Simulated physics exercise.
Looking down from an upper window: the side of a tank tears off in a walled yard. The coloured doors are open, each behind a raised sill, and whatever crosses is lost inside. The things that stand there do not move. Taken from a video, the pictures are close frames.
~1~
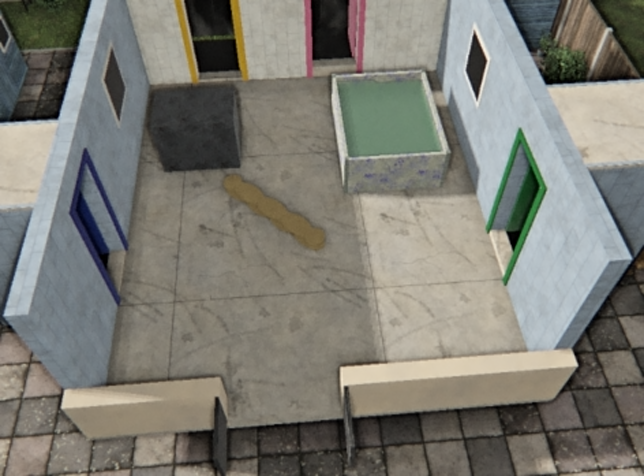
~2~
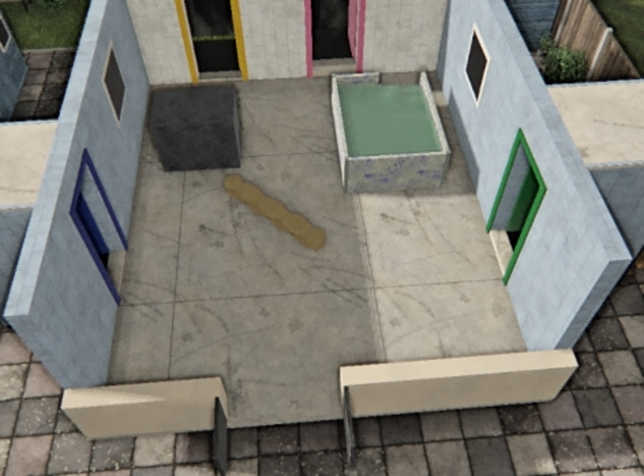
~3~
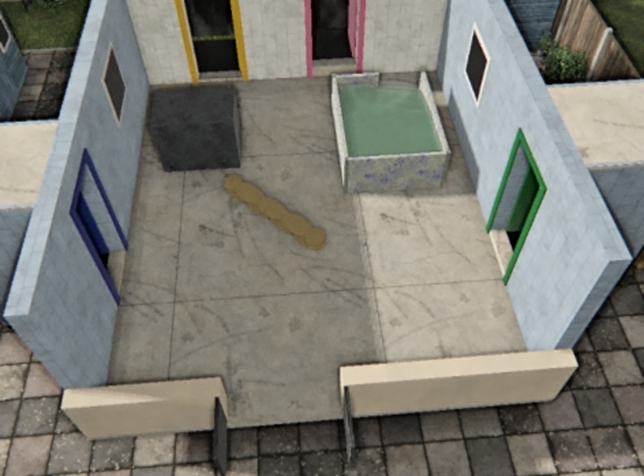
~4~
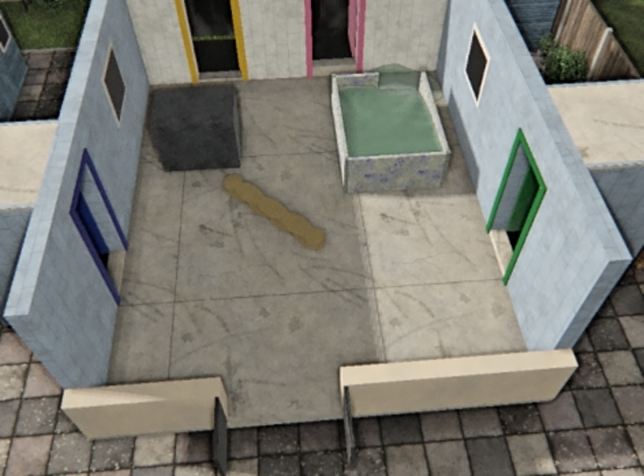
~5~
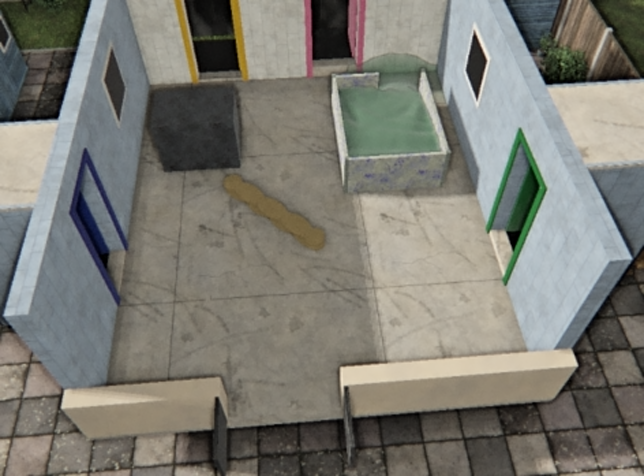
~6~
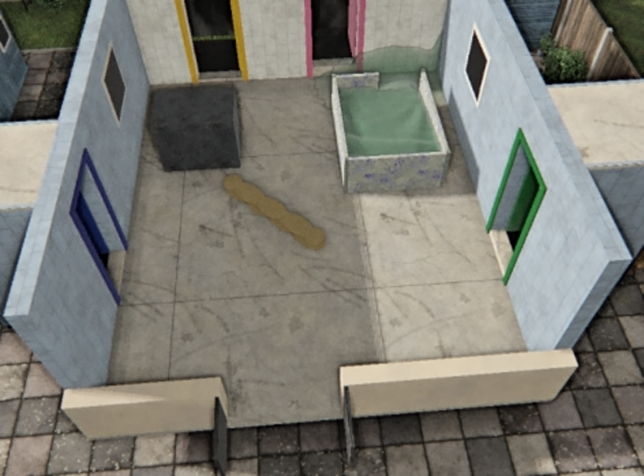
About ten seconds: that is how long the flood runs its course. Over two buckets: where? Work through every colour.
Result: Pink door: Not over the line on that one, yellow door: Over the line on that one, blue door: Not over the line on that one, green door: Not over the line on that one.
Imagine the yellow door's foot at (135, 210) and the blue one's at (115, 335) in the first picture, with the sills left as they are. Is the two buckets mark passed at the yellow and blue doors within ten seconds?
Well, the yellow one stays short of the threshold, while the blue one stays short of the threshold.
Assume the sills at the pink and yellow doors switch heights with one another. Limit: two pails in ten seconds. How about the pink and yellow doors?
I'd say pink gets too much while yellow doesn't reach it.
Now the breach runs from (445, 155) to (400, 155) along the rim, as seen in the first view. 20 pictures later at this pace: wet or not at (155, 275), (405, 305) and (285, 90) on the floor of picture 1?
Unwetted, submerged, unwetted.
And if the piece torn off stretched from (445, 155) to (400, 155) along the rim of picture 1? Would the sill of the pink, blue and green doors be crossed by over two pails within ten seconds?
My reading: The pink door takes less, the blue door is over, the green door goes over.
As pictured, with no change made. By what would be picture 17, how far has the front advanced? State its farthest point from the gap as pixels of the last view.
I'd say at around (168, 89).
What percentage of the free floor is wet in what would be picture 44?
Around 80 percent of it.
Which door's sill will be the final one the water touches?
That would be the one in blue.
A moment on, water covers 10 % of the floor; the pink door under two buckets in, the yellow door not reached, the blue door not reached, the green door not reached.
Next, water covers 25 % of the floor; the pink door under two buckets in, the yellow door wet at the sill, nothing in, the blue door not reached, the green door not reached.
Then, water covers 45 % of the floor; the pink door under two buckets in, the yellow door wet at the sill, nothing in, the blue door not reached, the green door wet at the sill, nothing in.
Later, water covers 80 % of the floor; the pink door under two buckets in, the yellow door under two buckets in, the blue door wet at the sill, nothing in, the green door wet at the sill, nothing in.
In the end, water covers 95 % of the floor; the pink door under two buckets in, the yellow door over two buckets in, the blue door wet at the sill, nothing in, the green door wet at the sill, nothing in.
